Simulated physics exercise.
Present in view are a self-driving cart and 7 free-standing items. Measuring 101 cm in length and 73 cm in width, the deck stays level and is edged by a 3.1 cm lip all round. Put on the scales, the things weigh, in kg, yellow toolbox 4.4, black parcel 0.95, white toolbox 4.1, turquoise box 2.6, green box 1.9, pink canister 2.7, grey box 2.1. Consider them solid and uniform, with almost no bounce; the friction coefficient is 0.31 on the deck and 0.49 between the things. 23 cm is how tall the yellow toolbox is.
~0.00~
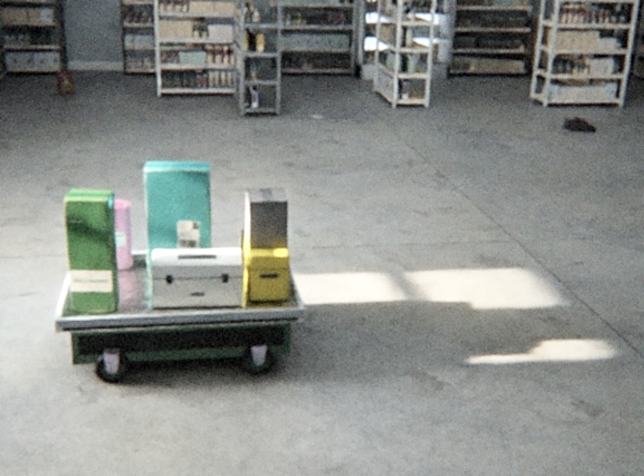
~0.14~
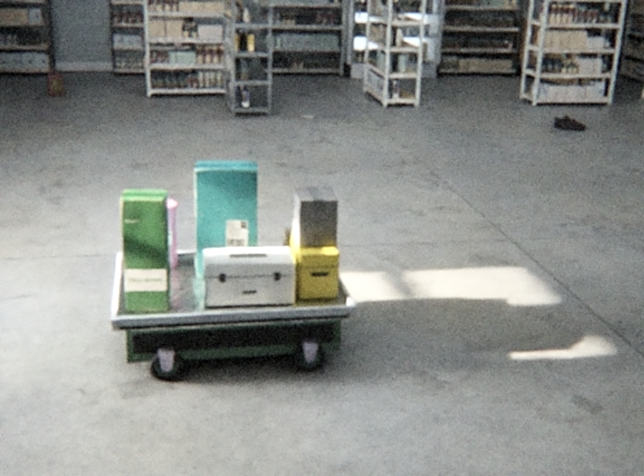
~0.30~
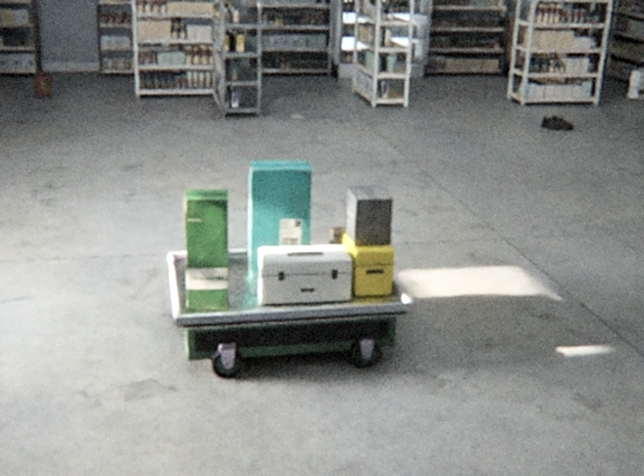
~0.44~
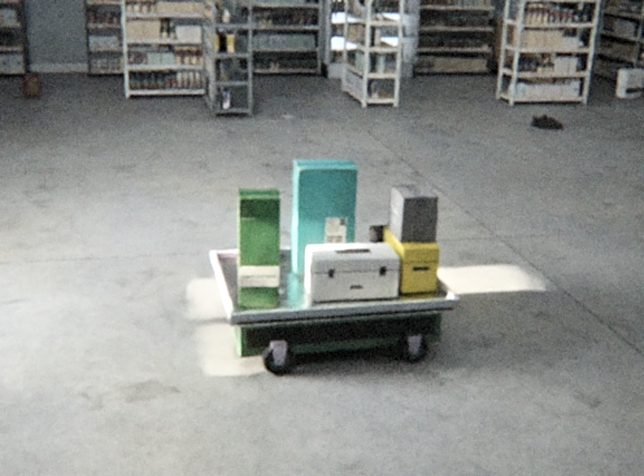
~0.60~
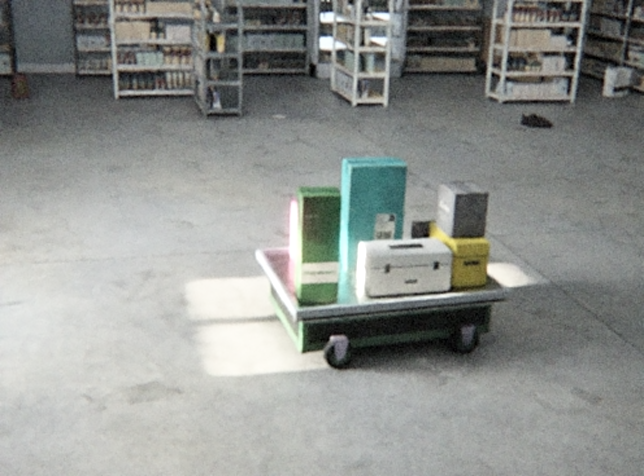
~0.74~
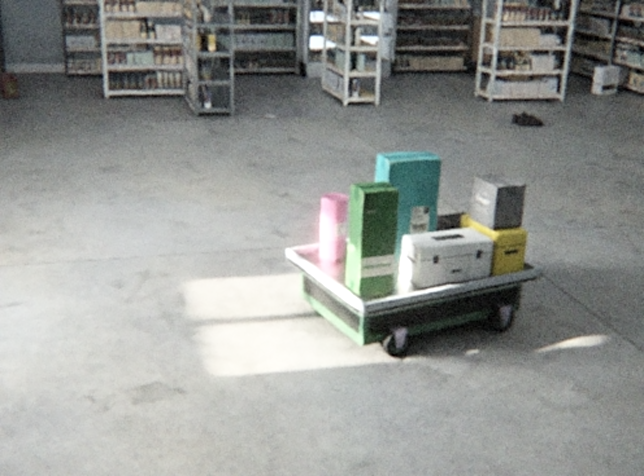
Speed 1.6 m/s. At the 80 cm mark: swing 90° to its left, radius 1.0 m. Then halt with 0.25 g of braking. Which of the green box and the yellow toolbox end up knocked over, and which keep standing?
The green box is knocked over; the yellow toolbox keeps standing.
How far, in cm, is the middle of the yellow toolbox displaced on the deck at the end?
Net shift near 10 cm.
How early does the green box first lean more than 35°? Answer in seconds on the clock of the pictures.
It happens at about 1.4 s.
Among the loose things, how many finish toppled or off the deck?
In all, 2.
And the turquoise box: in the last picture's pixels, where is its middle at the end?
Resting point, approx. (377, 127) px.
By 1.04 s, 166 cm covered, turned 41°; yellow toolbox 14 cm from its spot near (509, 210); green box tilted 5° near (459, 217); grey box tilted 4°.
By 1.44 s, 230 cm covered, turned 78°; green box and grey box now off the deck; yellow toolbox 14 cm from its spot near (452, 170); black parcel 19 cm from its spot.
By 1.84 s, 291 cm covered, turned 90°; yellow toolbox 9 cm from its spot near (395, 146); black parcel 14 cm from its spot; turquoise box 11 cm from its spot.
When it is over (2.8 s), off the deck and tipped over, green box and grey box; not toppled but over 10 cm from the start, black parcel, white toolbox and turquoise box; the other 2 within 10 cm of the start. In the last view, green box near (521, 221), yellow toolbox near (382, 137).
